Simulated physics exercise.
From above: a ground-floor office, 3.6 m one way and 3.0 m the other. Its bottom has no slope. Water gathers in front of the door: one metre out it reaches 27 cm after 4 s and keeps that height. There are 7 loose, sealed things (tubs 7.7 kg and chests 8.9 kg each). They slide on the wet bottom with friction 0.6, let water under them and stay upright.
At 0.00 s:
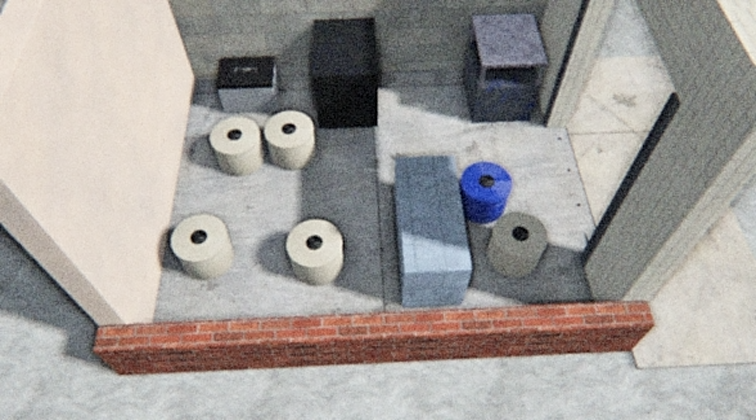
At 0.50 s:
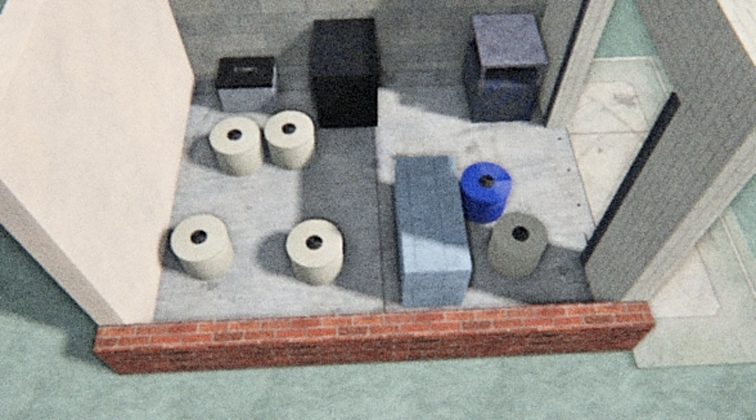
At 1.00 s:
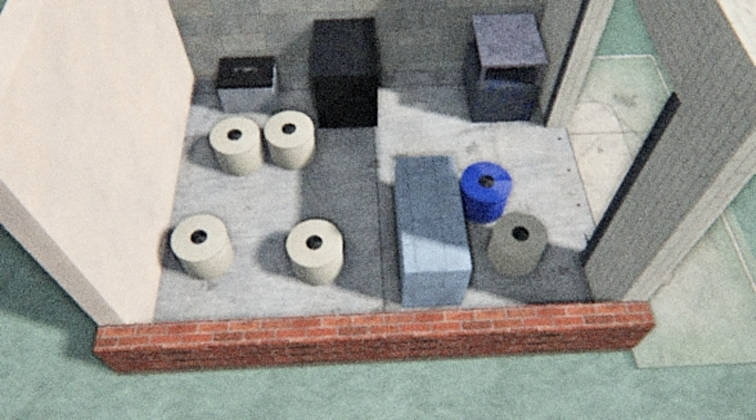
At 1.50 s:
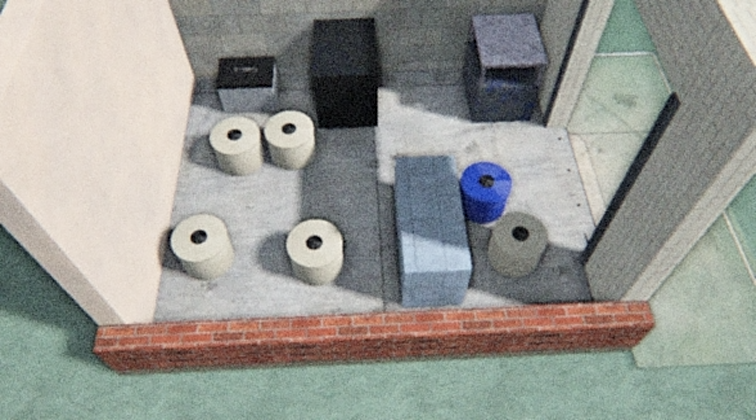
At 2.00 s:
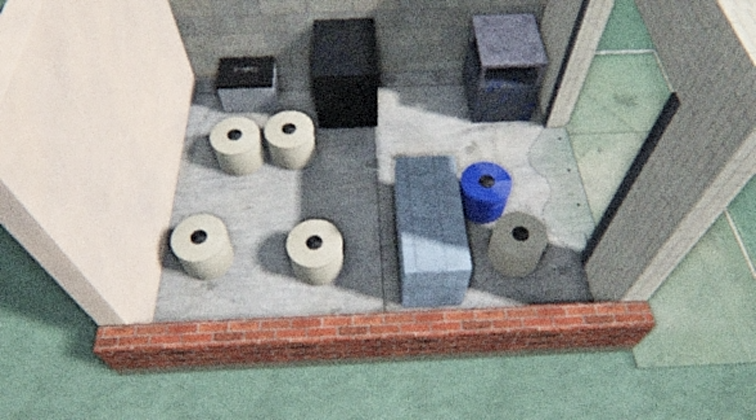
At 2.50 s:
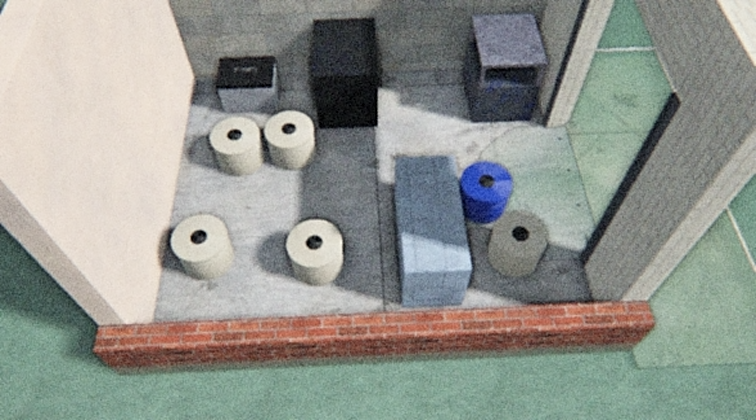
At first, a roofless room seen from above holds pale, grey and blue tubs and several boxes, with dry ground outside its walls. Greenish water then covers the ground outside and deepens in colour. Finally, a thin sheet spreads through the right-hand opening across the floor, while every object stays still.
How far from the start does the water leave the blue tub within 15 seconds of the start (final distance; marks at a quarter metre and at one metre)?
Blue tub travels far.
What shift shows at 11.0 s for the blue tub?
Roughly 200 cm by then.
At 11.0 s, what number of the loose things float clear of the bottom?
7 of them.
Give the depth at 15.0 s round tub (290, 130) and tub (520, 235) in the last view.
Roughly 21 and 24 cm.
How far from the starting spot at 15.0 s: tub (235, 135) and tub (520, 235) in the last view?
In turn: 100 cm, 20 cm.
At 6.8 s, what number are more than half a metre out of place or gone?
2 of them.
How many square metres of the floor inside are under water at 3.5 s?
Roughly 3.0 m2.
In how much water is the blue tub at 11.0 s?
Roughly 16 cm.
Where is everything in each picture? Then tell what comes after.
In the first frame, the blue tub at (486, 182) rests on the ground; water covers 0.0 m2; 0 of 7 have shifted.
In the second frame, the blue tub at (486, 182) rests on the ground; 0.0 m2 under water; 0 of 7 have shifted.
In the third frame, the blue tub at (486, 182), on the bottom; water covers 0.0 m2; 0 of 7 have shifted.
In the fourth frame, the blue tub at (486, 182), on the bottom; 0.0 m2 under water; 0 of 7 have shifted.
In the fifth frame, the blue tub at (486, 182) rests on the ground; 0.2 m2 under water; 0 of 7 have shifted.
In the sixth frame, the blue tub at (486, 182), on the bottom; water covers 0.9 m2; 0 of 7 have shifted.
After 3.5 s the blue tub is near (479, 179), 0.1 m from its start, afloat; 1 afloat.
After 6.8 s the blue tub is near (256, 218), 2.0 m from its start, afloat; 6 afloat.
After 11.0 s the blue tub is near (238, 158), 2.2 m from its start, afloat; 7 afloat.
After 15.0 s the blue tub is near (197, 220), 2.5 m from its start, afloat; 7 afloat.
